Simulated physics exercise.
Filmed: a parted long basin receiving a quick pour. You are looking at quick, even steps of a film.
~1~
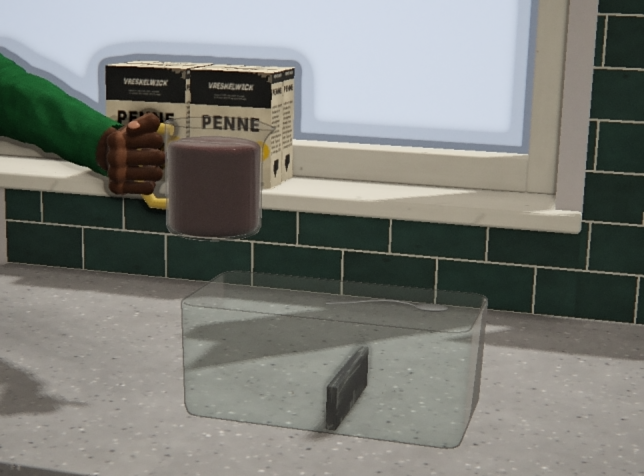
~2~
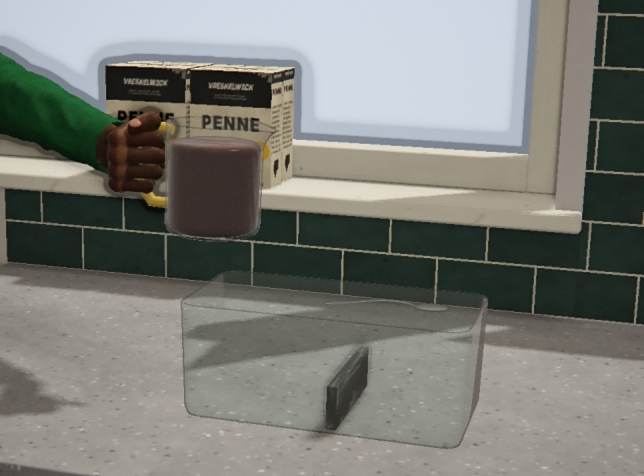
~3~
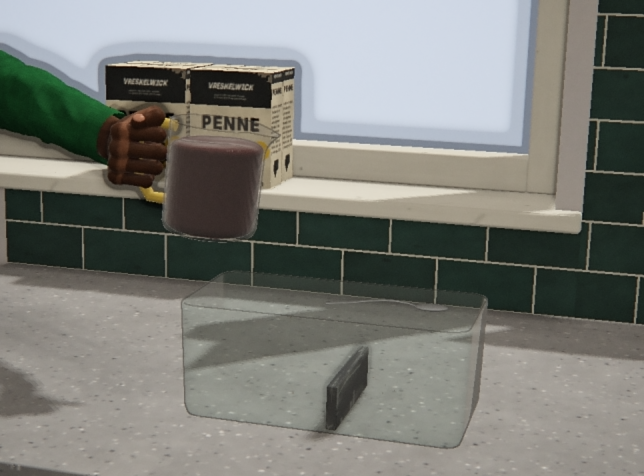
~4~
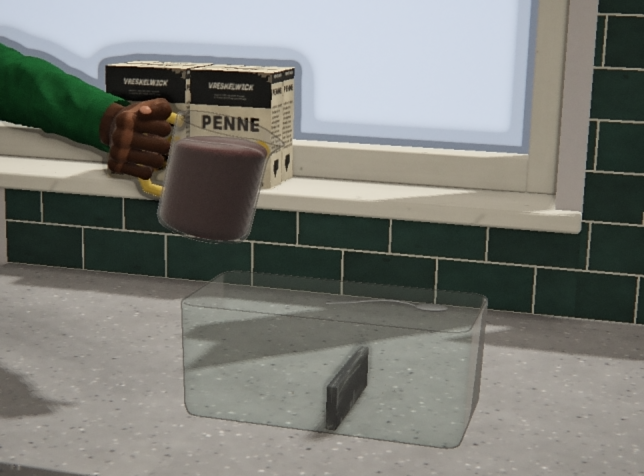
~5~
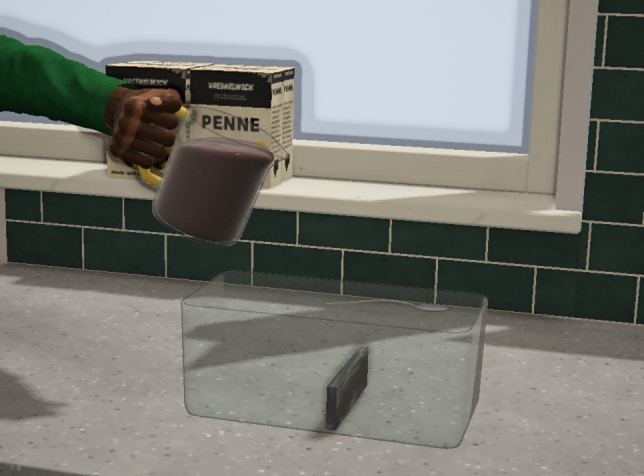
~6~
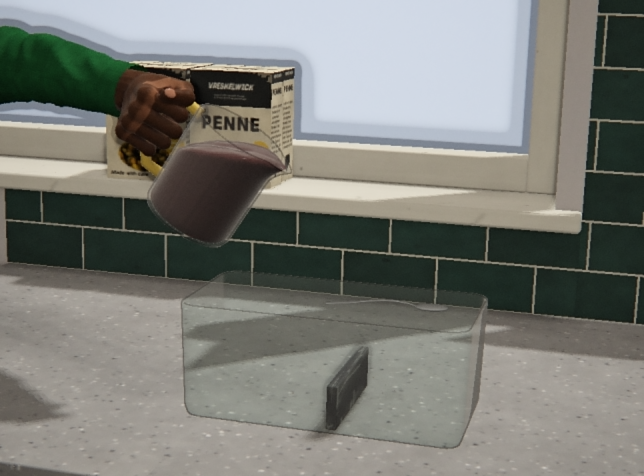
The video shows a hand in a green sleeve holding a clear jug of dark wine above a long, clear basin with a low dark divider inside, then steadily tilting the jug to the right.
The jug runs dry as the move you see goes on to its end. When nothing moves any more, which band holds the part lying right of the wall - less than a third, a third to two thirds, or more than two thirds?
It falls in the band less than a third.
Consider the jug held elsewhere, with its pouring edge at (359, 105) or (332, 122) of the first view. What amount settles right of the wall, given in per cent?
It comes out at around 85 percent and then around 90 percent.
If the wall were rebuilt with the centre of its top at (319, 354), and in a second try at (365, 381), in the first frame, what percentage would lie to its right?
Roughly 65 % and 10 %.
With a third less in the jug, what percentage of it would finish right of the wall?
Roughly 5 in a hundred.
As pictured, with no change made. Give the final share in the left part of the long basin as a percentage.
Around 90 %.
A moment on, the jug is tipped on its side and 62 per cent is still to pour, 13 is left of the wall and 2 right of it.
Next, the jug is tipped right over and 21 per cent is still to pour, 59 is left of the wall and 5 right of it.
Then the jug is tipped right over and 6 per cent is still to pour, 79 is left of the wall and 7 right of it.
Later the jug is tipped right over and 1 per cent is still to pour, 87 is left of the wall and 8 right of it.
Finally, 88 per cent lies left of the wall, 9 right of it and 3 outside.
